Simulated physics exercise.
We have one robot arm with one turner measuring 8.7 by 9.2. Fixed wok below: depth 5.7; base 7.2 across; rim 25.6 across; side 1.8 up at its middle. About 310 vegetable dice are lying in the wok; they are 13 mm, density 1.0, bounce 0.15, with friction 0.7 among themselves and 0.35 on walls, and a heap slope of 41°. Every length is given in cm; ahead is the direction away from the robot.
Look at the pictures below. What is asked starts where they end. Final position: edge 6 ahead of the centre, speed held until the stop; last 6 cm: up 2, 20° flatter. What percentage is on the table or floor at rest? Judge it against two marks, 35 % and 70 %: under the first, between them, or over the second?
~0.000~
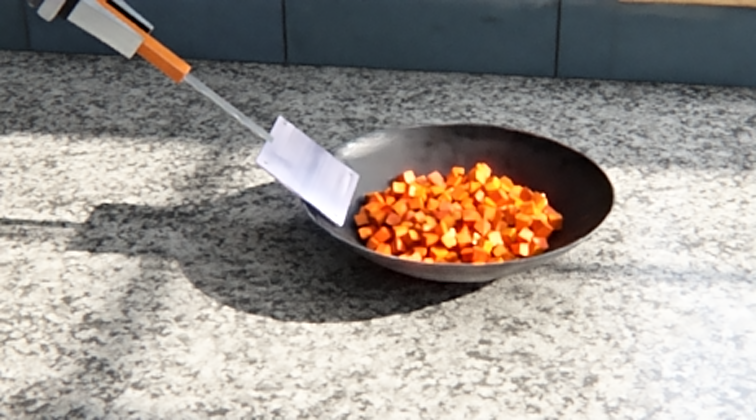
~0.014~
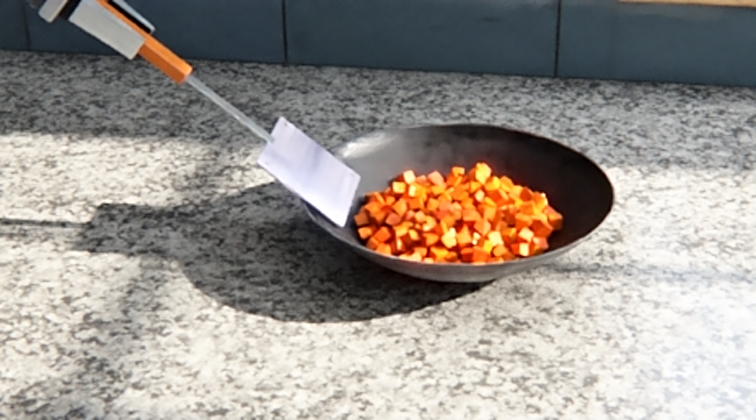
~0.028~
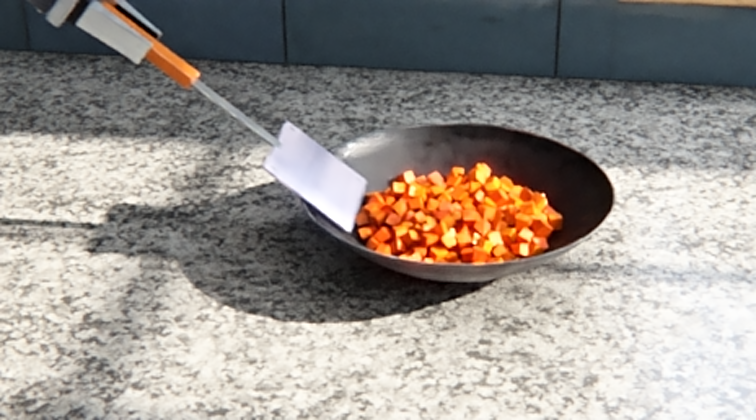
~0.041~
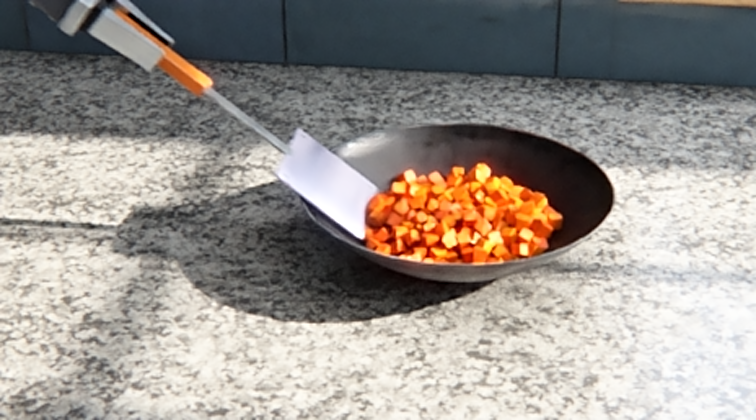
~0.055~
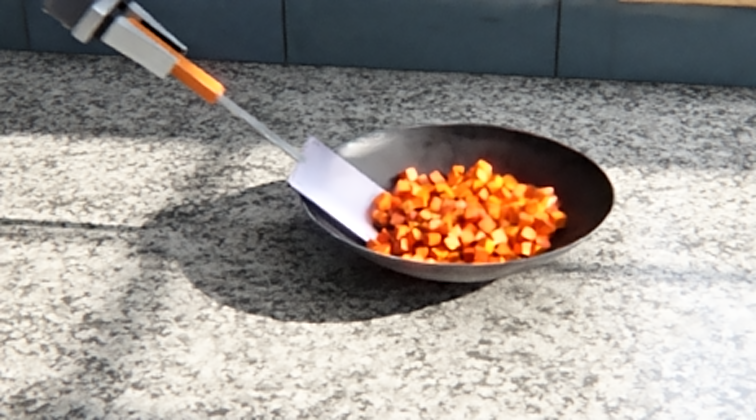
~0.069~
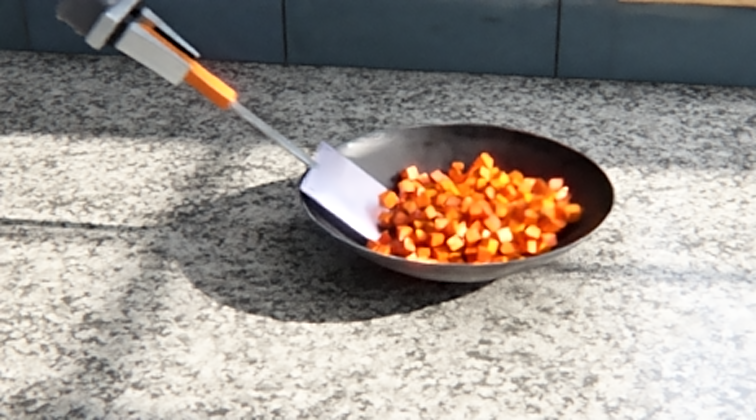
Under the first, so below 35 %.
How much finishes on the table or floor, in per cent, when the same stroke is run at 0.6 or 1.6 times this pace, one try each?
Roughly 25 per cent on the first try and 40 per cent on the second.
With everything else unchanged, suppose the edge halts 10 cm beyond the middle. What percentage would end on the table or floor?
Changed stop: Approx. 65 %.
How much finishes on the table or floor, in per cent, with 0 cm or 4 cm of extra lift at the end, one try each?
I'd put it near 35 in a hundred, then near 25 in a hundred.
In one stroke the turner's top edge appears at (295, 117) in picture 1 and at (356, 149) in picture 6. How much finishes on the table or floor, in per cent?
About 50 per cent.
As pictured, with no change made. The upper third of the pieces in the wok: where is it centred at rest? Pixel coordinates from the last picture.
(562, 198).
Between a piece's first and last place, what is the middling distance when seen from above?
The value is roughly 10 cm.
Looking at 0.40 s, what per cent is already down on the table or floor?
About 25 per cent.
After 0.12 s, sloping 38°, highest piece 7 above the table; 313 in the wok.
After 0.17 s, sloping 30°, highest piece 8 above the table; 306 in the wok, 7 on the blade or in flight.
After 0.40 s, sloping 18°, highest piece 8 above the table; 228 in the wok, 78 on the table or floor, 7 on the blade or in flight.
After 1.45 s, sloping 18°, highest piece 8 above the table; 228 in the wok, 85 on the table or floor.
In the end, 228 in the wok, 85 on the table or floor. That is 27 % on the table or floor.
